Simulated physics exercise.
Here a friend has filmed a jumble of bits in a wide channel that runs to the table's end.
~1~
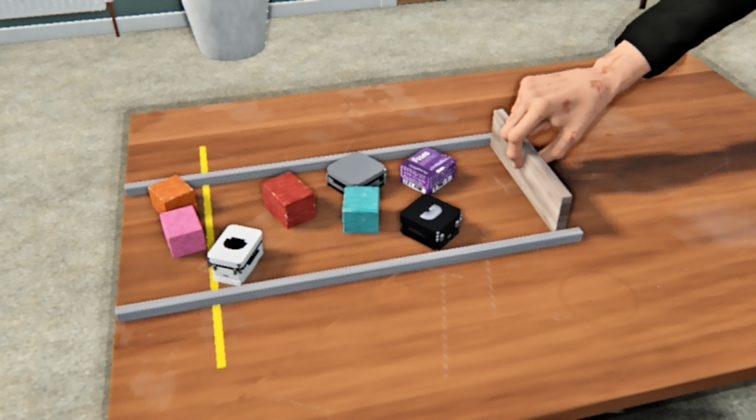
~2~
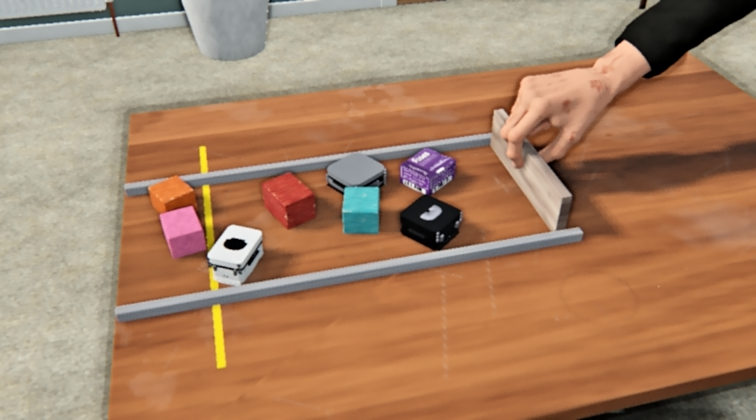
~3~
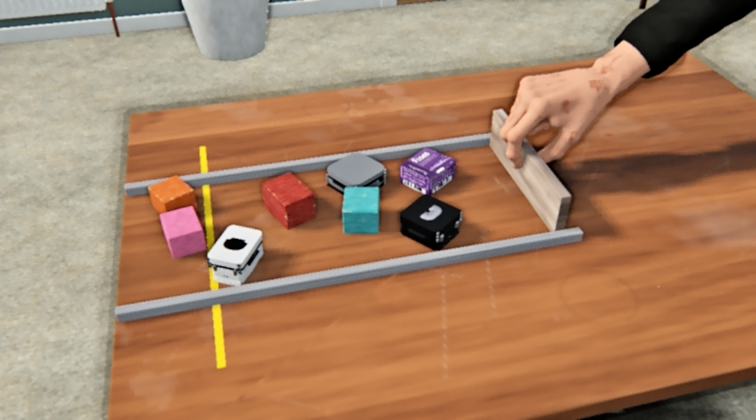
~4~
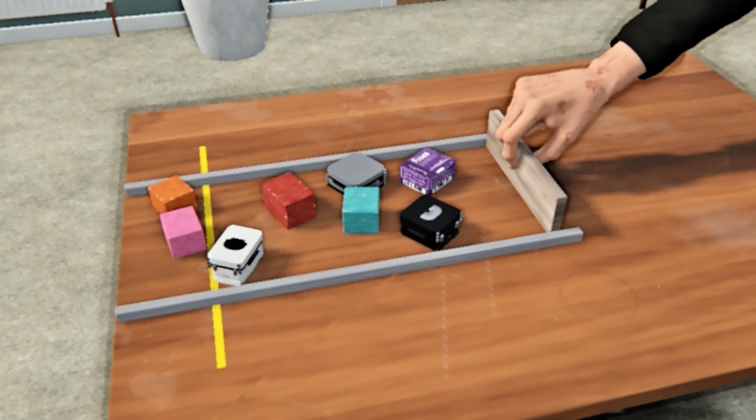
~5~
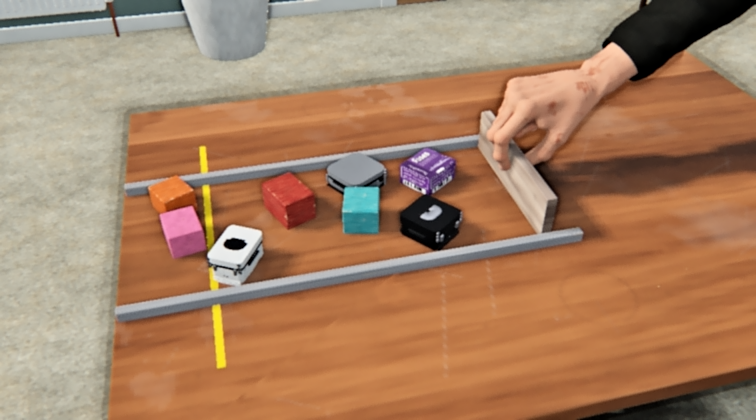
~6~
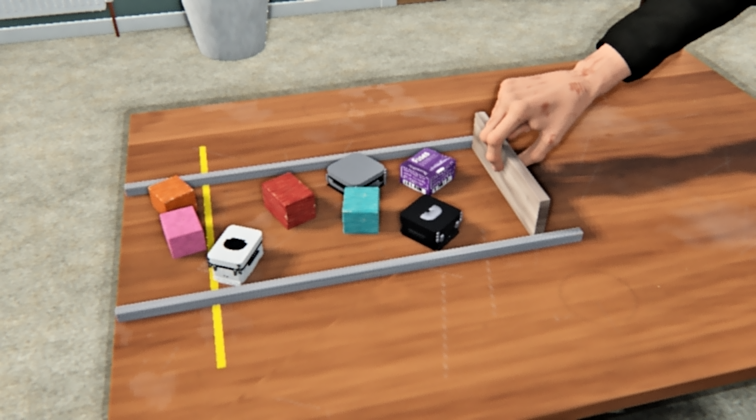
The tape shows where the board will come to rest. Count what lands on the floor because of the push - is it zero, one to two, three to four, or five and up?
Those that leave the table: One or a pair.
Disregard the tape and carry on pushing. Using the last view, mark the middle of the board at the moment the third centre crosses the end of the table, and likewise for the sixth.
At (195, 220) for the third, at (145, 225) for the sixth.
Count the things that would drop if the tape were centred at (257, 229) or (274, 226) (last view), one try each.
0 and 0.
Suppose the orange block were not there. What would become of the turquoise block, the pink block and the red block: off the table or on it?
The turquoise block does not fall, the pink block tumbles off, the red block holds on.
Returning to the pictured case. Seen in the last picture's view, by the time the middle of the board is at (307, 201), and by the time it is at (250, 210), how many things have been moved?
At the first spot the count is 5, and at the second it is 8.
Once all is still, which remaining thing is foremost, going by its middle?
Closest in the end is the grey case.
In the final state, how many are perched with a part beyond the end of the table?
Overhanging ones - 1.
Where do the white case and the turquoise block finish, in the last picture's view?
I'd put one close to (144, 272) and the other close to (187, 218).
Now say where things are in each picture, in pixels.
In the first picture, orange block (173, 199); pink block (183, 231); white case (237, 255); board (527, 168); tape (210, 236).
In the second picture, pink block (183, 232); board (527, 168).
In the third picture, white case (237, 255); grey case (356, 177).
In the fourth picture, orange block (173, 199); black case (430, 223).
In the fifth picture, pink block (183, 232); red block (289, 200).
In the sixth picture, orange block (173, 199); pink block (183, 232); white case (237, 255); board (507, 171); tape (210, 236).
A little later, none off yet; orange block at rest near (173, 199); pink block at rest near (183, 232); white case at rest near (237, 255).
When it is over, the number that fall off is one or two; down, pink block and orange block.
